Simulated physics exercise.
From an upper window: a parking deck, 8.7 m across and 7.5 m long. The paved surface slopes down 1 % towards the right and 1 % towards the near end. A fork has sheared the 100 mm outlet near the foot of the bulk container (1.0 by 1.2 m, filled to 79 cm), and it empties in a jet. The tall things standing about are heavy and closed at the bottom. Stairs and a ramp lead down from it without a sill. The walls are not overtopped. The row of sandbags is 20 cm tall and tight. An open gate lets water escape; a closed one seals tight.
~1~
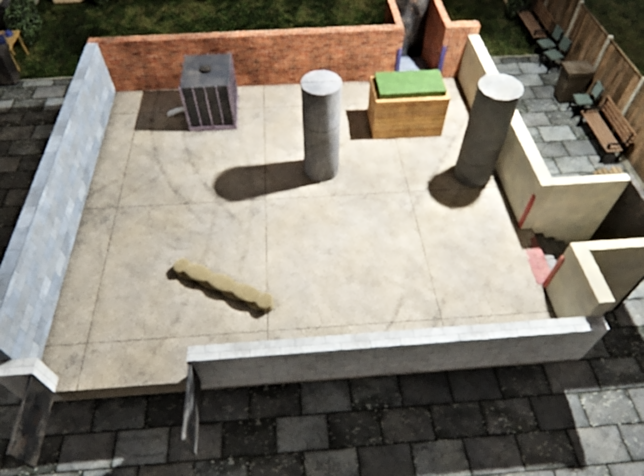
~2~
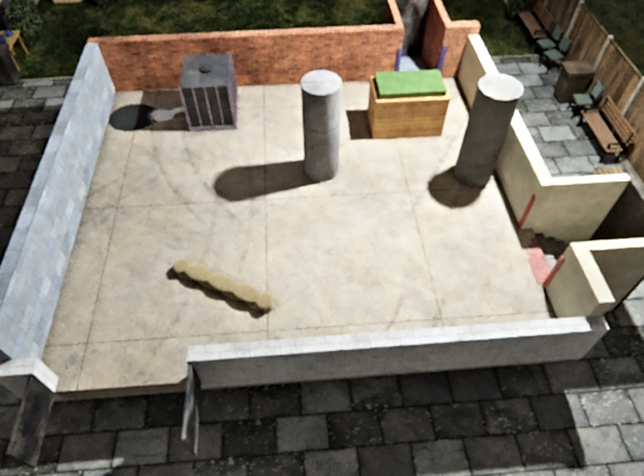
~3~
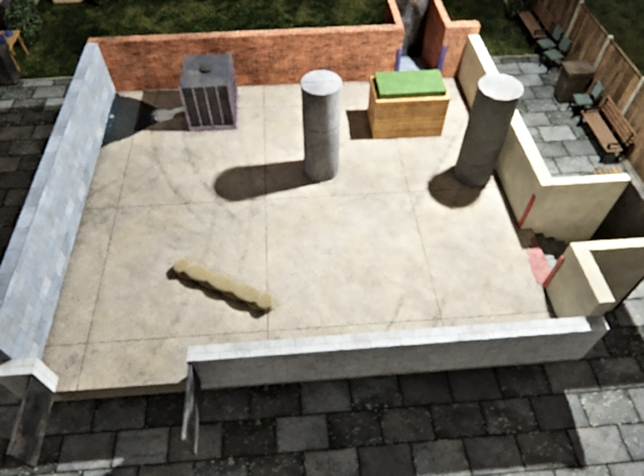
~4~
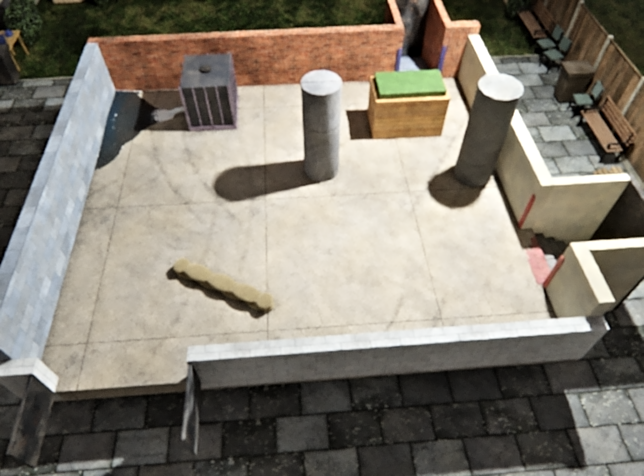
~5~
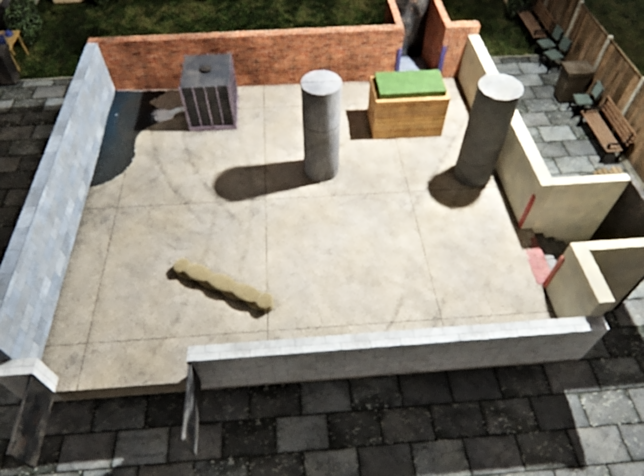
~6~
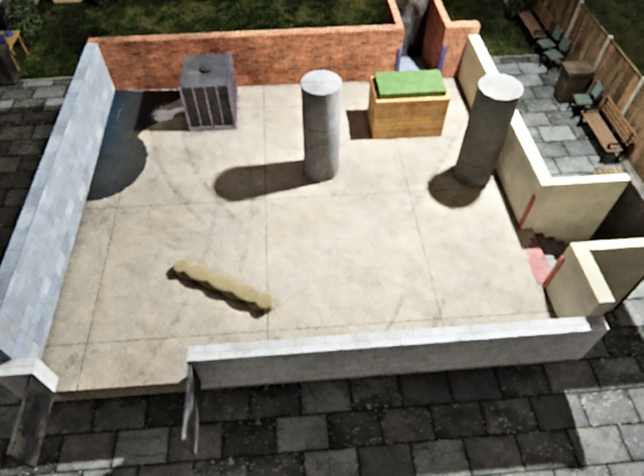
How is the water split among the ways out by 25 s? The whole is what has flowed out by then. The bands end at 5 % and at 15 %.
Shares: The gateway takes between 5 and 15 %; the stairwell (marked red) takes less than 5 %; the ramp down (marked blue) takes less than 5 %.
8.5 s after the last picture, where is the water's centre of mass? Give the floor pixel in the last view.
Around (161, 162).
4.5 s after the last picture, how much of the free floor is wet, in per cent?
Near 20 per cent is wet.
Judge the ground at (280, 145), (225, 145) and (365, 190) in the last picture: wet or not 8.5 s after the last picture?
In turn: Still dry, dry, dry.
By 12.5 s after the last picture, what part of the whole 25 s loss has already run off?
Some 5 per cent by then.
Then, 1.5 s after the last picture water covers 10 % of the floor and is deepest (7 cm) near (118, 116); gone so far, the gateway 0 %, the stairwell (marked red) 0 %, the ramp down (marked blue) 0 %.
Then, 4.5 s after the last picture water covers 20 % of the floor and is deepest (7 cm) near (118, 116); gone so far, the gateway 0 %, the stairwell (marked red) 0 %, the ramp down (marked blue) 0 %.
Then, 8.5 s after the last picture water covers 30 % of the floor and is deepest (6 cm) near (118, 116); gone so far, the gateway 0 %, the stairwell (marked red) 0 %, the ramp down (marked blue) 0 %.
Then, 12.5 s after the last picture water covers 45 % of the floor and is deepest (5 cm) near (116, 121); gone so far, the gateway 0 %, the stairwell (marked red) 0 %, the ramp down (marked blue) 0 %.
Then, 21.5 s after the last picture water covers 60 % of the floor and is deepest (6 cm) near (171, 113); gone so far, the gateway 7 %, the stairwell (marked red) 0 %, the ramp down (marked blue) 0 %.
